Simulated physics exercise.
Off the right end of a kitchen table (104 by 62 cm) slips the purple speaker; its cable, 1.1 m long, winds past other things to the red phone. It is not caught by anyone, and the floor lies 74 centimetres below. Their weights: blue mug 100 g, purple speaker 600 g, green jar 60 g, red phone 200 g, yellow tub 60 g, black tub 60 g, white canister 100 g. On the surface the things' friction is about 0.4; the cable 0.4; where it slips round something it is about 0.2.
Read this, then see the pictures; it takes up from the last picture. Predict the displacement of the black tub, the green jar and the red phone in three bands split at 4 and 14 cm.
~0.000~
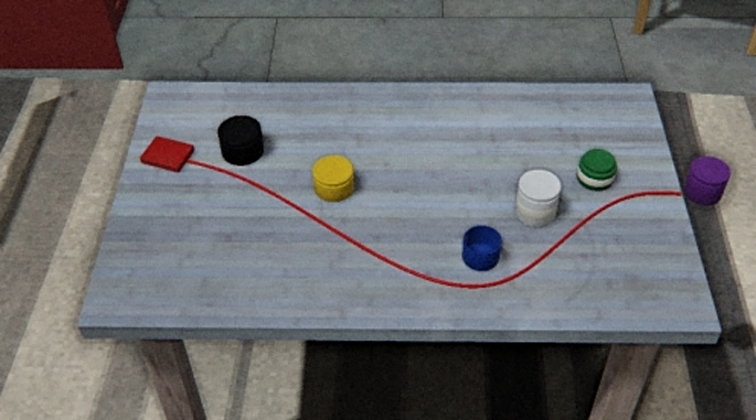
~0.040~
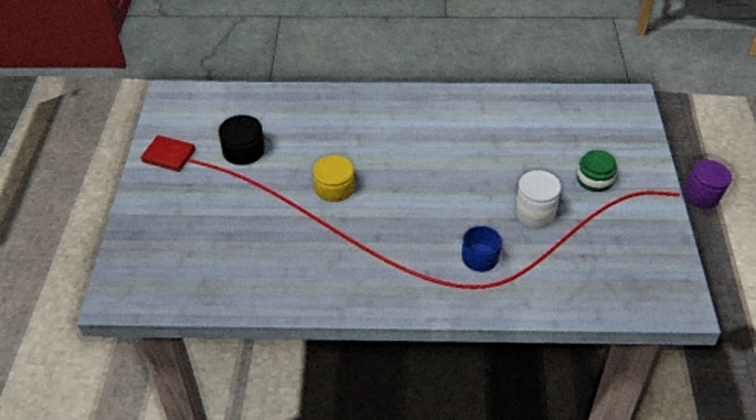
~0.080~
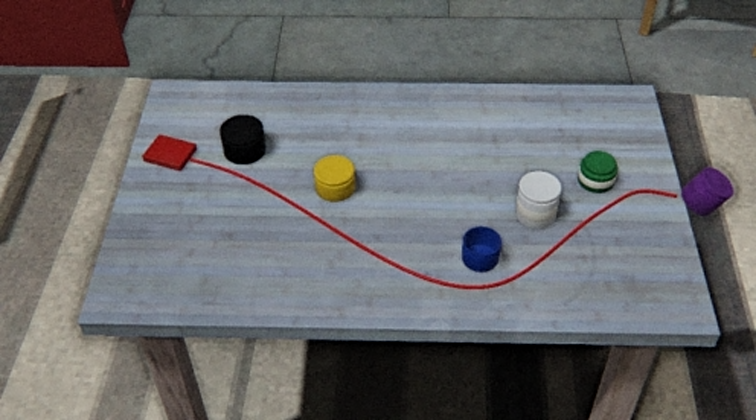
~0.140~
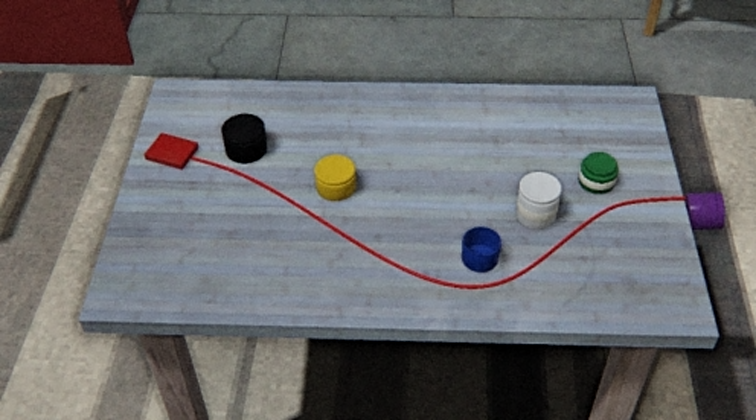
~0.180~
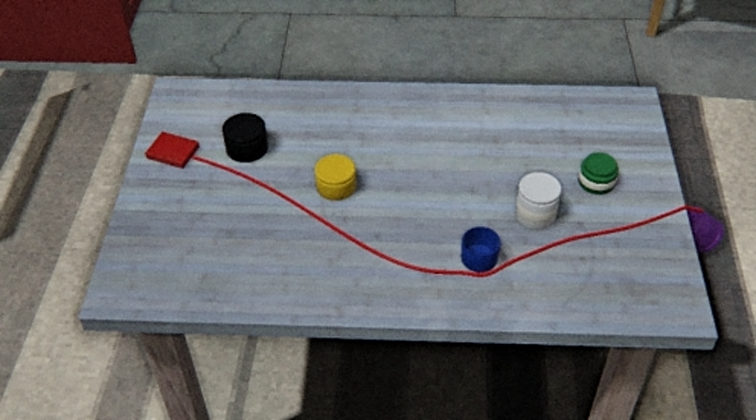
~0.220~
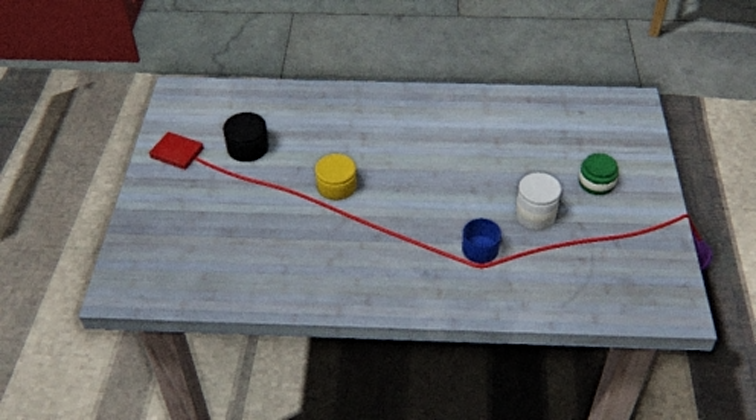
In order: The black tub barely shifts; the green jar barely shifts; the red phone ends far away.
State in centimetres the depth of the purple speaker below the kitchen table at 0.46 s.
45 cm.
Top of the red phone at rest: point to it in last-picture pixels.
(613, 256).
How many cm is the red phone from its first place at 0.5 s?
Some 26 cm.
At 0.5 s, the cable's tail end at (314, 194); red phone 26 cm off its start, blue mug 32 cm off its start, purple speaker over the edge.
At 0.7 s, the cable's tail end at (521, 241); red phone 64 cm off its start, blue mug 42 cm off its start, purple speaker over the edge.
At 1.0 s, the cable's tail end at (629, 264); red phone 83 cm off its start at (604, 254), blue mug 42 cm off its start at (512, 83), purple speaker over the edge.
At 1.2 s, the cable's tail end at (638, 265); red phone 84 cm off its start, blue mug 42 cm off its start, purple speaker over the edge.
At 2.4 s, the cable's tail end at (638, 265); red phone 84 cm off its start at (613, 256), black tub 0 cm off its start at (245, 126), green jar 0 cm off its start at (601, 164), blue mug 42 cm off its start at (512, 83).
